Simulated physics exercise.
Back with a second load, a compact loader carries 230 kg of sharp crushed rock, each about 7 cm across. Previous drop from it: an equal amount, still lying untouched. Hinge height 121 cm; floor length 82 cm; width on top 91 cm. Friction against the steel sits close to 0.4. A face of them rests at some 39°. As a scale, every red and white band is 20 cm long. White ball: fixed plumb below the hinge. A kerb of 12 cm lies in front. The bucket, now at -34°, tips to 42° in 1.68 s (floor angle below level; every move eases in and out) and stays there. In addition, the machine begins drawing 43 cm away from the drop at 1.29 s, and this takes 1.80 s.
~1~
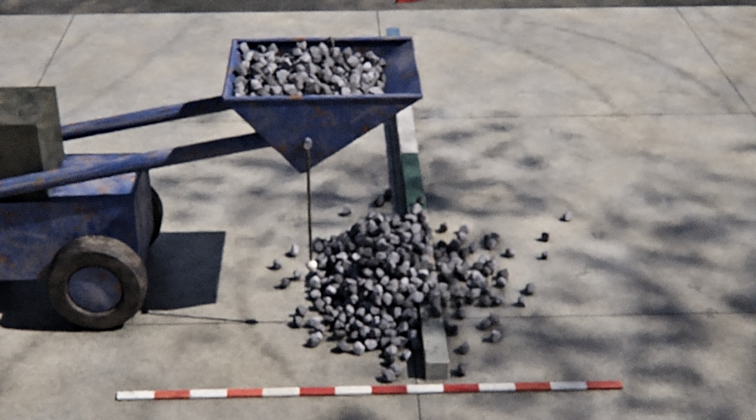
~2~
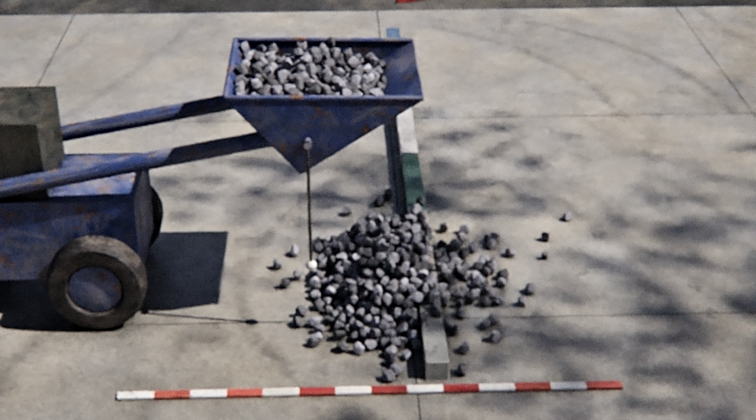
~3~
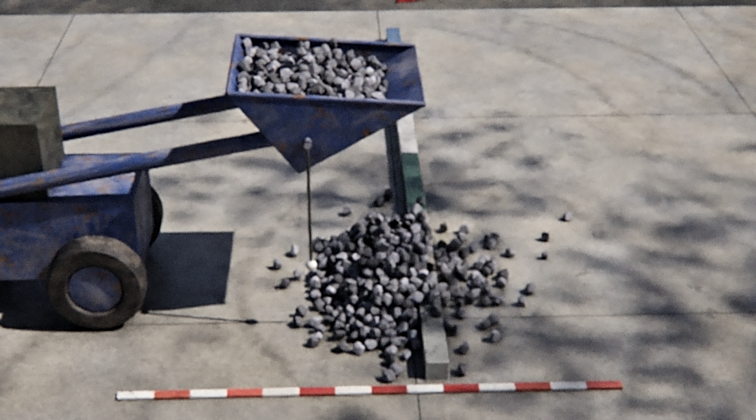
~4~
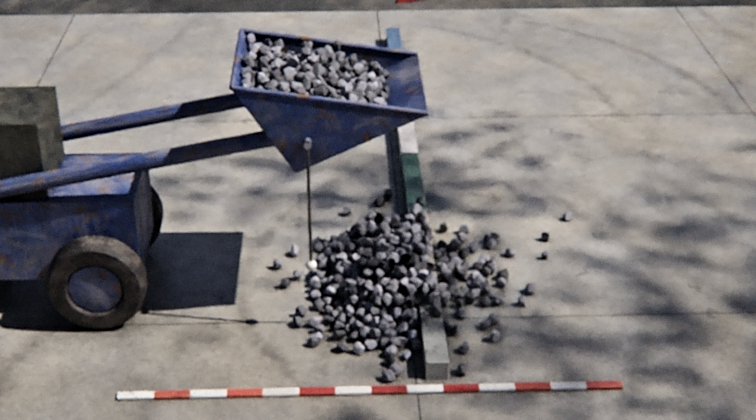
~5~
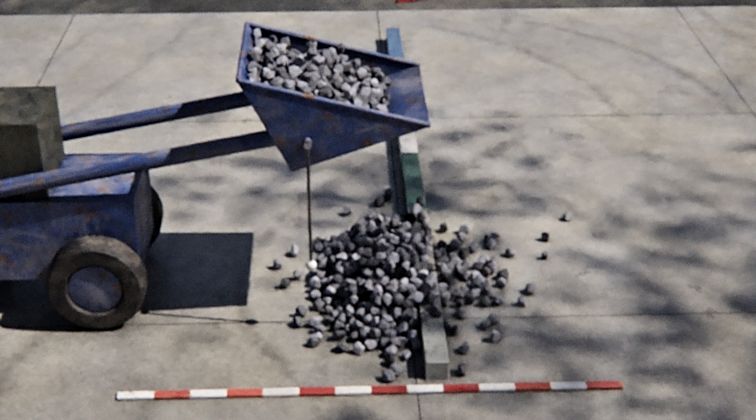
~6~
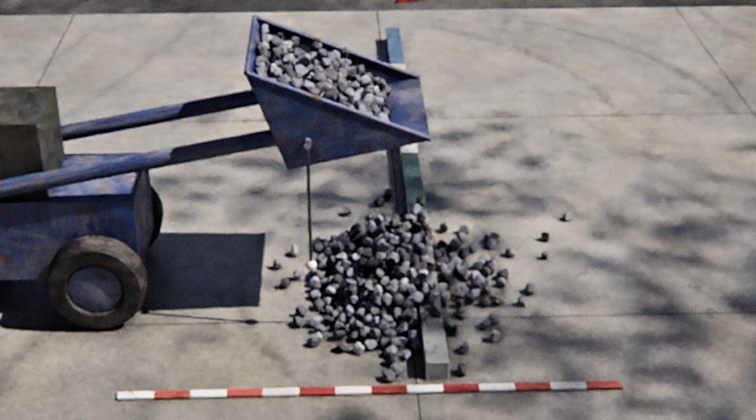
A rusty blue bucket full of grey stones, on the arms of a blue loader at left, tilts clockwise over sunlit, shadow-dappled concrete, seen from above and side-on by a still camera. Below it, a thin line hangs beside a heap of grey stones lying across a kerb, behind a red-and-white banded bar. The bucket's left rim rises, gently then faster, while the loader's wheels and the heap stay still.
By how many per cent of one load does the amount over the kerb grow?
It grows by about 59 per cent of one load.
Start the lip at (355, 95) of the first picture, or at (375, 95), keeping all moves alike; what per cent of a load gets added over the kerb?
5 %, then 15 %.
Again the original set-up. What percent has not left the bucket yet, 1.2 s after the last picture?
Held: Around 30 % of the load.
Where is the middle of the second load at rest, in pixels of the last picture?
They end up centred around (447, 265).
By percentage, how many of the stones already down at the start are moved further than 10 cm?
I'd say roughly 5 per cent of them.
Then, 0.7 s after the last picture the floor is at 30°; in per cent of one load, 99 in the bucket, 89 on this side of the kerb, 12 over the kerb; the foremost stones are at (528, 256).
Then, 1.2 s after the last picture the floor is at 42°; in per cent of one load, 30 in the bucket, 143 on this side of the kerb, 27 over the kerb; the foremost stones are at (528, 256).
Then, 2.9 s after the last picture the floor is at 42°; in per cent of one load, 0 in the bucket, 129 on this side of the kerb, 71 over the kerb; the foremost stones are at (590, 271).
Then, 5.4 s after the last picture the floor is at 42°; in per cent of one load, 0 in the bucket, 129 on this side of the kerb, 71 over the kerb; the foremost stones are at (590, 271). Net gain over the kerb, 59.
